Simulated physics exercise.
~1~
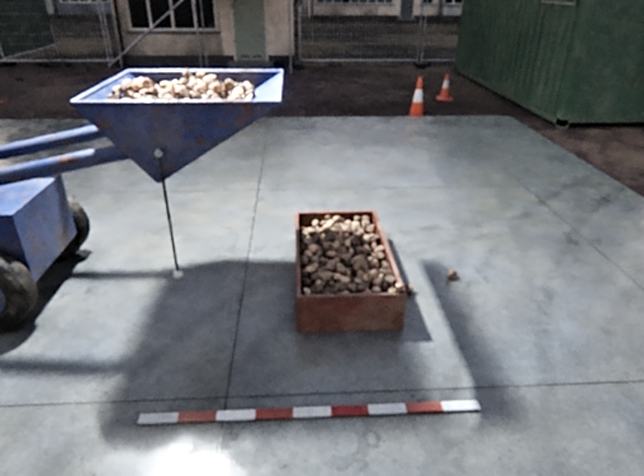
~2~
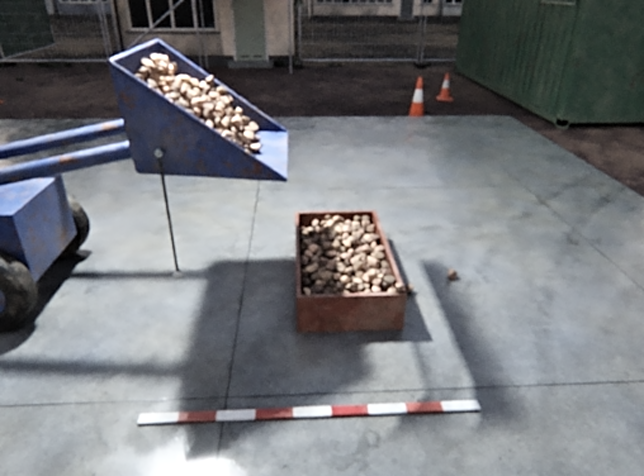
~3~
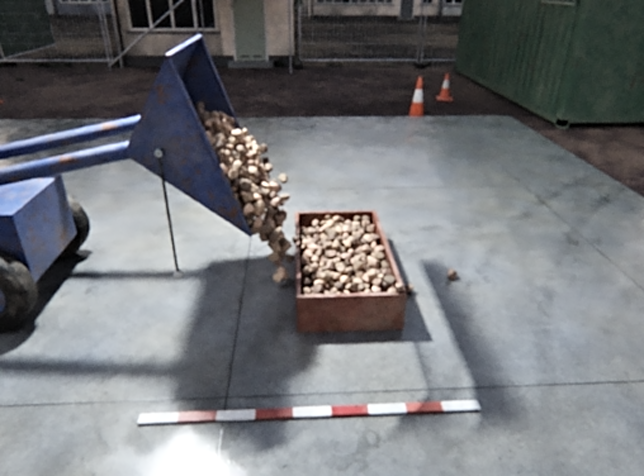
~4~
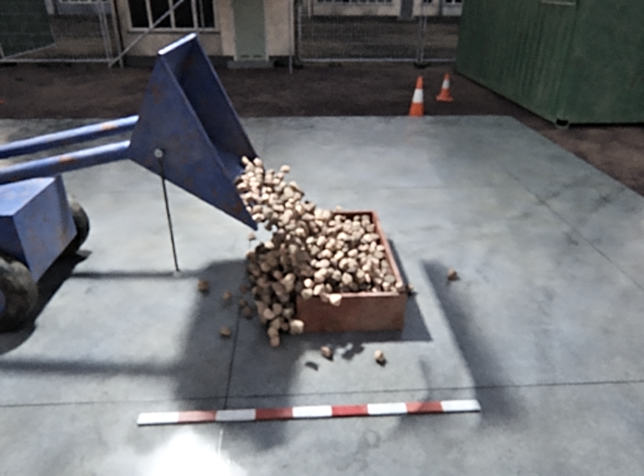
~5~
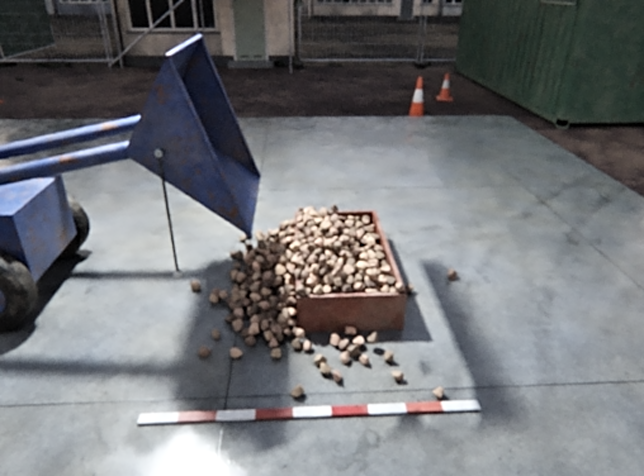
To begin with, a blue loader on the left holds a raised bucket of pale, angular stones beside a low reddish bin already filled with similar stones on a concrete floor. The bucket tips forward toward the bin, and the stones slide toward its lower lip. As it tilts more steeply, they begin pouring off the edge, just short of the bin. The stream then thickens, spilling over the bin's near side and onto the ground. Finally, the bucket hangs steeply tipped and emptied, with stones heaped in the bin, piled against its left side and scattered in front.
